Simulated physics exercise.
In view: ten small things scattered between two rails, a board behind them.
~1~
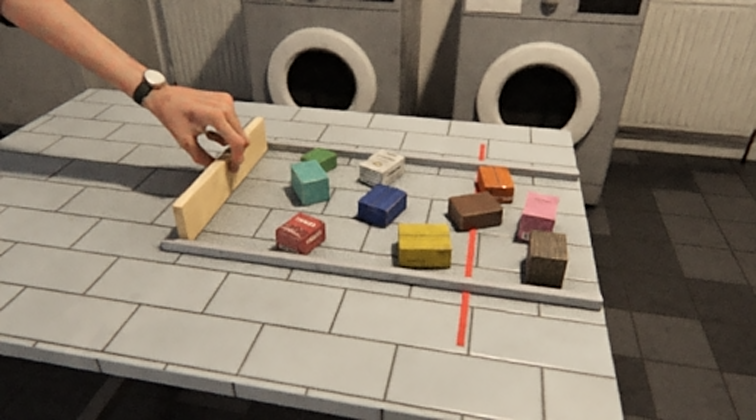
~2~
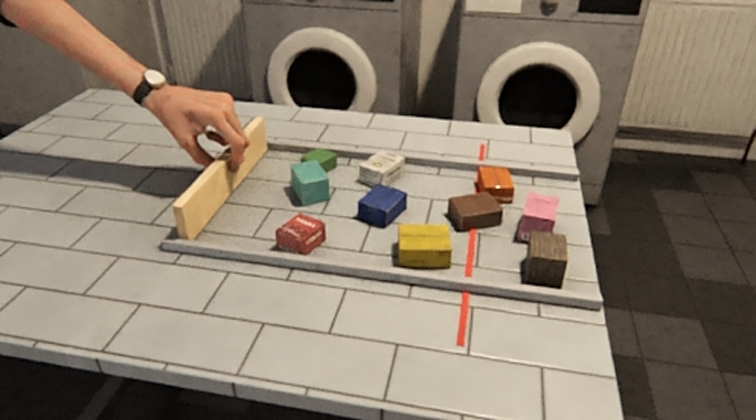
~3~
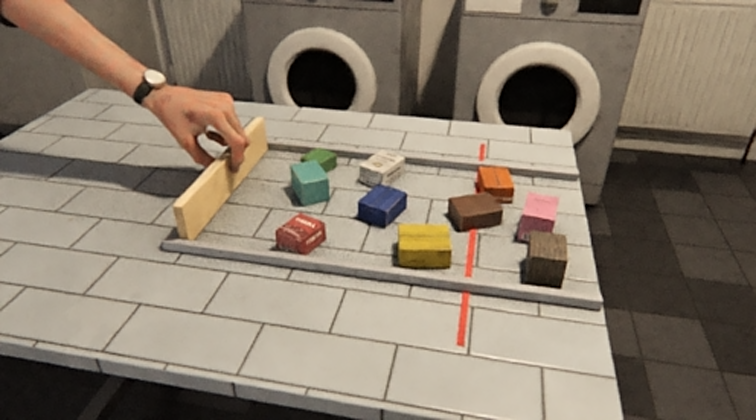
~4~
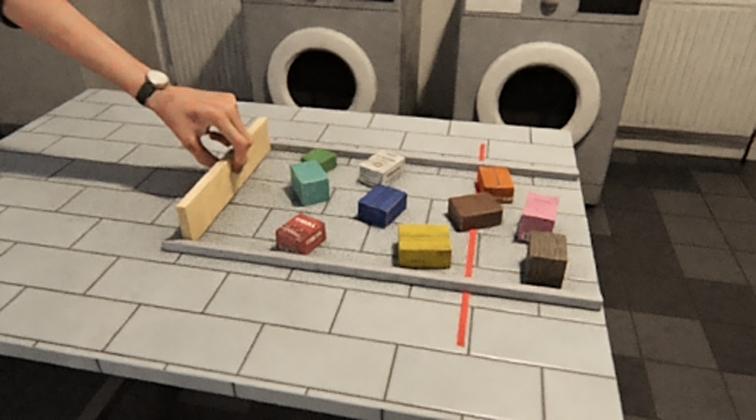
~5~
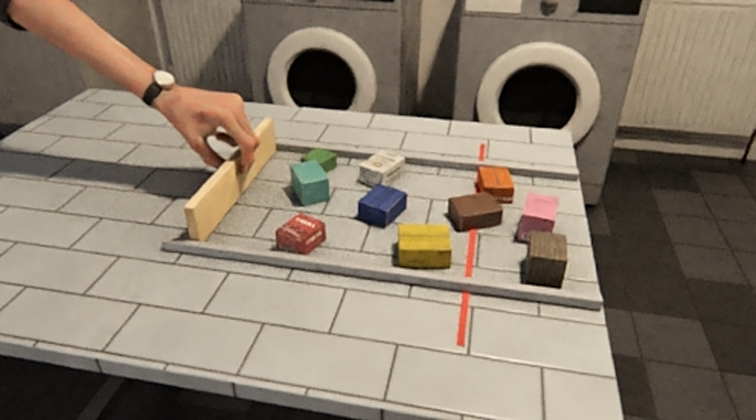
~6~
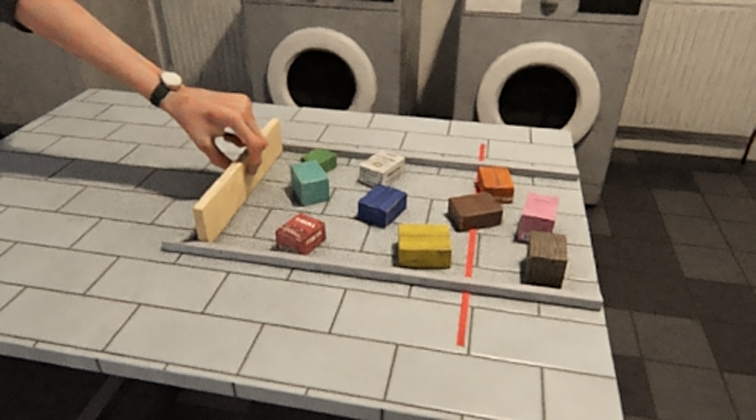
In a laundry room, a hand slides an upright wooden board slightly right behind ten small scattered blocks, which stay still.
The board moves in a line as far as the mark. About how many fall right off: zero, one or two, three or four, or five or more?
As it turns out, the number that fall off is one or two.
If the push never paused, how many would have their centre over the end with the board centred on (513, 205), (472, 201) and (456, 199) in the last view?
In that order 4, 1 and 0.
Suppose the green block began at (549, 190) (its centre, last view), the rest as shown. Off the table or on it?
The green block holds on.
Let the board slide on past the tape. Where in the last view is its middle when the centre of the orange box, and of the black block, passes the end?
For the orange box at (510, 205), for the black block at (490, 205).
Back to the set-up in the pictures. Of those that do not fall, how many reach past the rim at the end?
The number is 0.
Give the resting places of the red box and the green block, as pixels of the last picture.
The red box stops around (487, 255); the green block around (492, 178).
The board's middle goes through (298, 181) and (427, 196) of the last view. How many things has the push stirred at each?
2 and 9.
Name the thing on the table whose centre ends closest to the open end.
It is the black block.
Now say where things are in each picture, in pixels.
The first picture shows black block (546, 259); pink box (539, 218); orange box (495, 184); board (227, 173); tape (475, 220).
The second picture shows pink box (539, 218); blue box (383, 205).
The third picture shows orange box (495, 184); board (227, 173).
The fourth picture shows black block (546, 259); yellow box (424, 245).
The fifth picture shows pink box (539, 218); brown block (475, 211).
The sixth picture shows black block (546, 259); pink box (539, 218); orange box (495, 184); board (245, 175); tape (475, 220).
Soon after, none off yet; black block at rest near (546, 259); pink box at rest near (539, 218); orange box at rest near (495, 184).
By the end, the number that fall off is one or two; fallen, pink box.
